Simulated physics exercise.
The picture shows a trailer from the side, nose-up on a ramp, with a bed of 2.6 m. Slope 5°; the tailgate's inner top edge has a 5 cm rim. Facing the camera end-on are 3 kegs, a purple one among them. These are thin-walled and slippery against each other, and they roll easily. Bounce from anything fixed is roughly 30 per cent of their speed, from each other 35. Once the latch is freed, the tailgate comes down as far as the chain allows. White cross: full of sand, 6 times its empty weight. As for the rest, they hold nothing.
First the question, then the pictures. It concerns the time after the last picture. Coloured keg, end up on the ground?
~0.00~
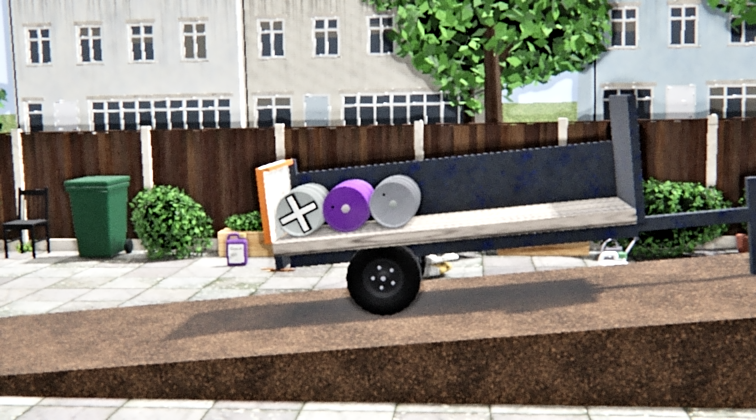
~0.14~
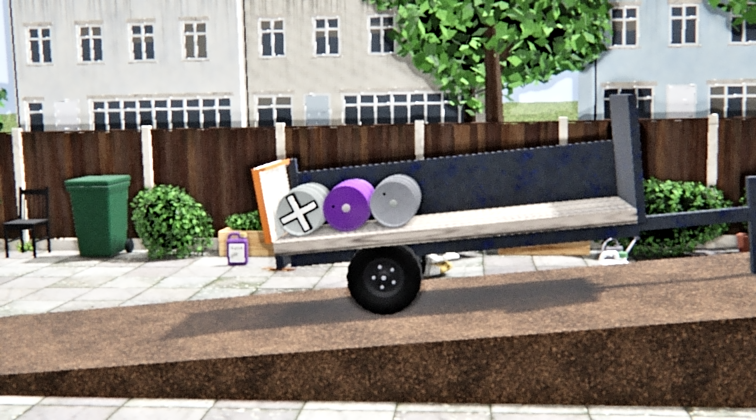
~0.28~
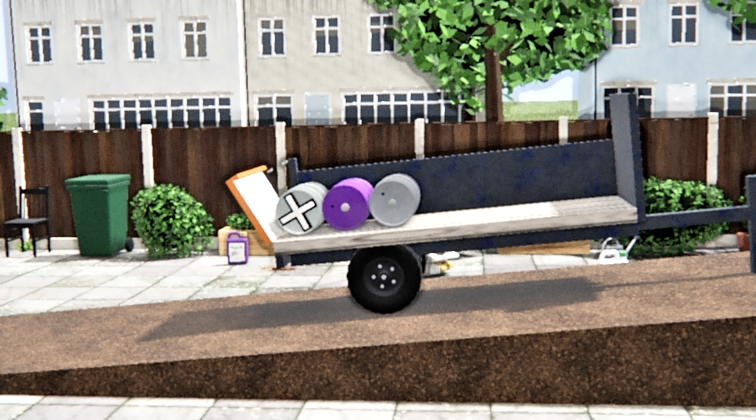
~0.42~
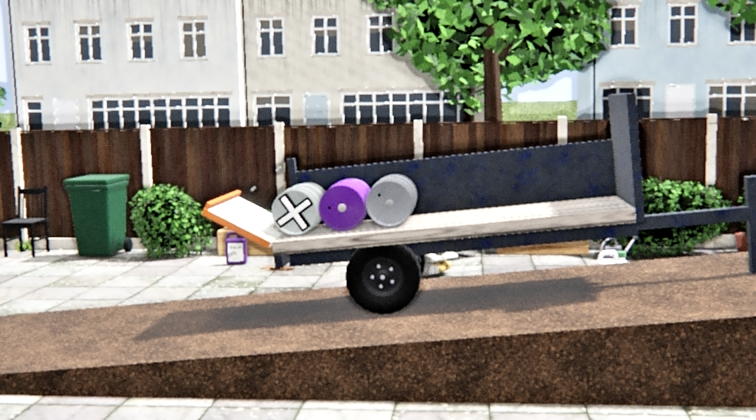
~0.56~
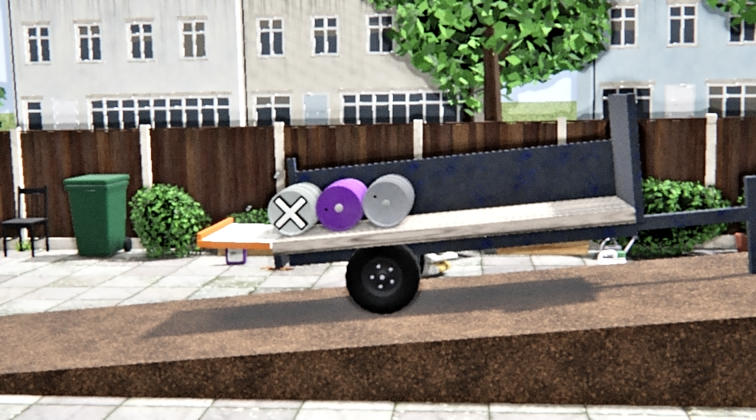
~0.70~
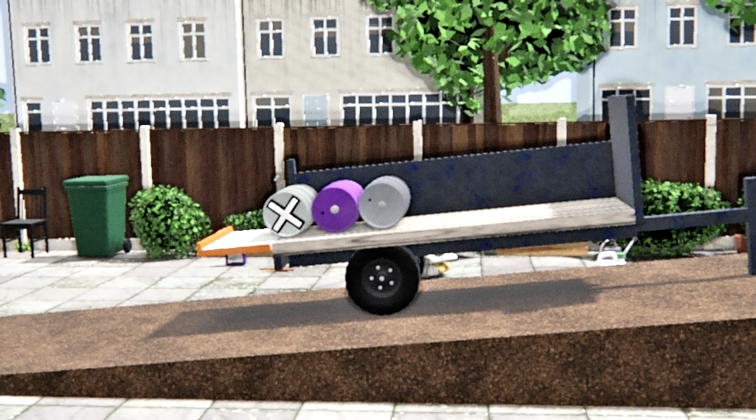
No.
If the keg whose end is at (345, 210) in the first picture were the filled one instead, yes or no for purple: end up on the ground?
Result: Purple - no, it would not.
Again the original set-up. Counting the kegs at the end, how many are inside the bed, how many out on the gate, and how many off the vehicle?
In that order: 1, 2, 0.
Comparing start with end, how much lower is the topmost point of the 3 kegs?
About 5 cm lower.
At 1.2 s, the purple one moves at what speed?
Close to 0.4 m/s at that moment.
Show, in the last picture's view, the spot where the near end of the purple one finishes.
Rest position in the last view: About (267, 217).
By 1.2 s, purple is on the bed, 30 cm short of the hinge, rolling left; 0 gone off the back.
By 1.9 s, purple is on the gate, 10 cm past the hinge, rolling left; 0 gone off the back.
By 2.7 s, purple is on the bed, 5 cm short of the hinge; 0 gone off the back.
Finally (3.5 s), purple is on the gate, 5 cm past the hinge; 0 gone off the back.
